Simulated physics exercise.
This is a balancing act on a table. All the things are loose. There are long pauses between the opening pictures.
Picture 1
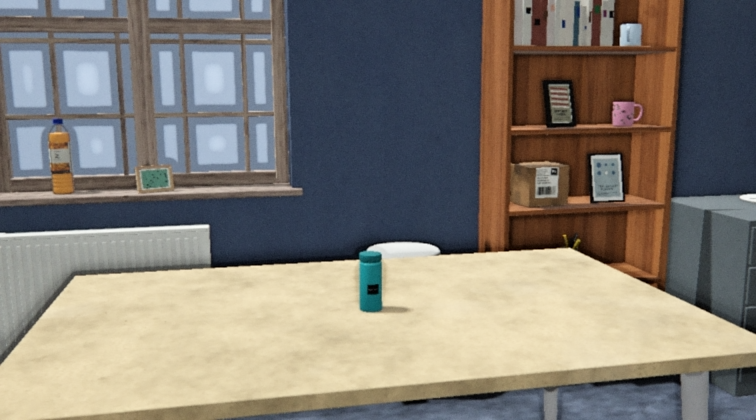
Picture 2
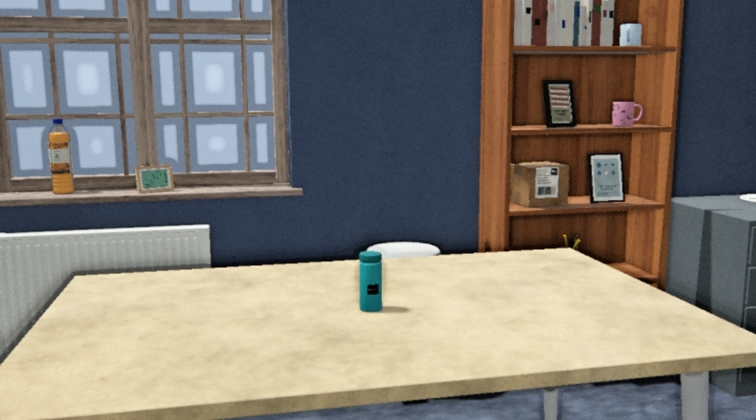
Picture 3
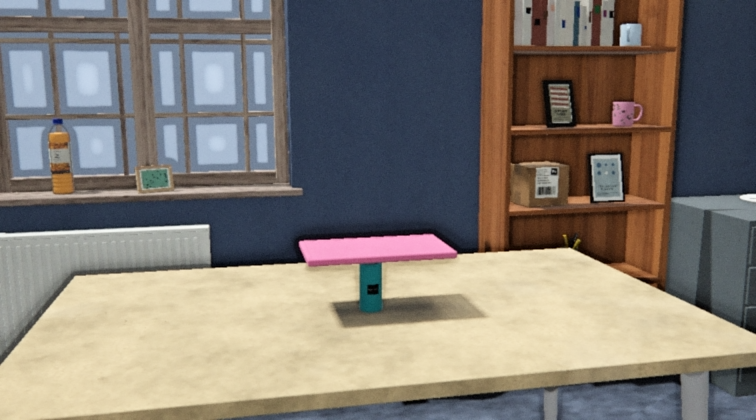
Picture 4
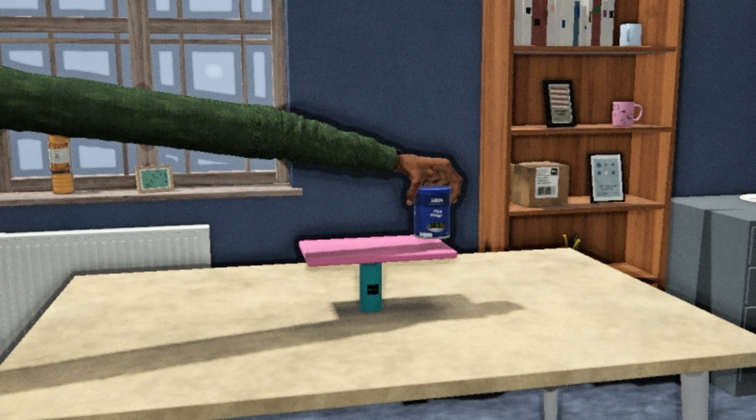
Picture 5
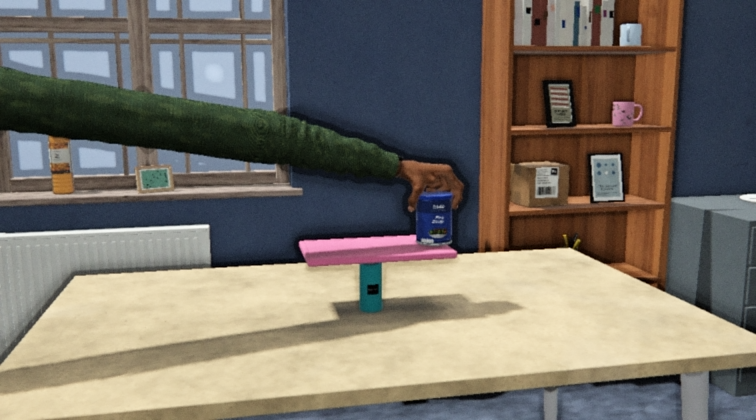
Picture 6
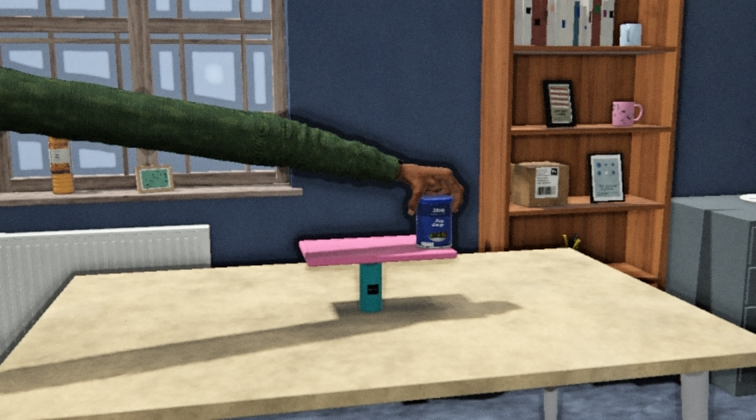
A green-sleeved arm lowering a blue tin onto the right end of a pink lid balanced on a teal bottle, still gripping it.
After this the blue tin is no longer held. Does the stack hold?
Outcome: The stack comes apart.
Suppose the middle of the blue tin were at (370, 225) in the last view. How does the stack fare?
Then it holds.
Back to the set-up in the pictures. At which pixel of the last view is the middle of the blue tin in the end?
At about (483, 290).
Then, 0.30 s later than the last frame, blue tin now fallen; pink lid tilted by 47°.
Then, 0.60 s later than the last frame, pink lid tilted by 39°; turquoise shaker tilted by 16°.
Then, 0.80 s later than the last frame, pink lid and turquoise shaker now fallen.
When it is over, fallen, pink lid, blue tin and turquoise shaker. End places, in pixels of the last picture, blue tin near (483, 289). The stack gives way.
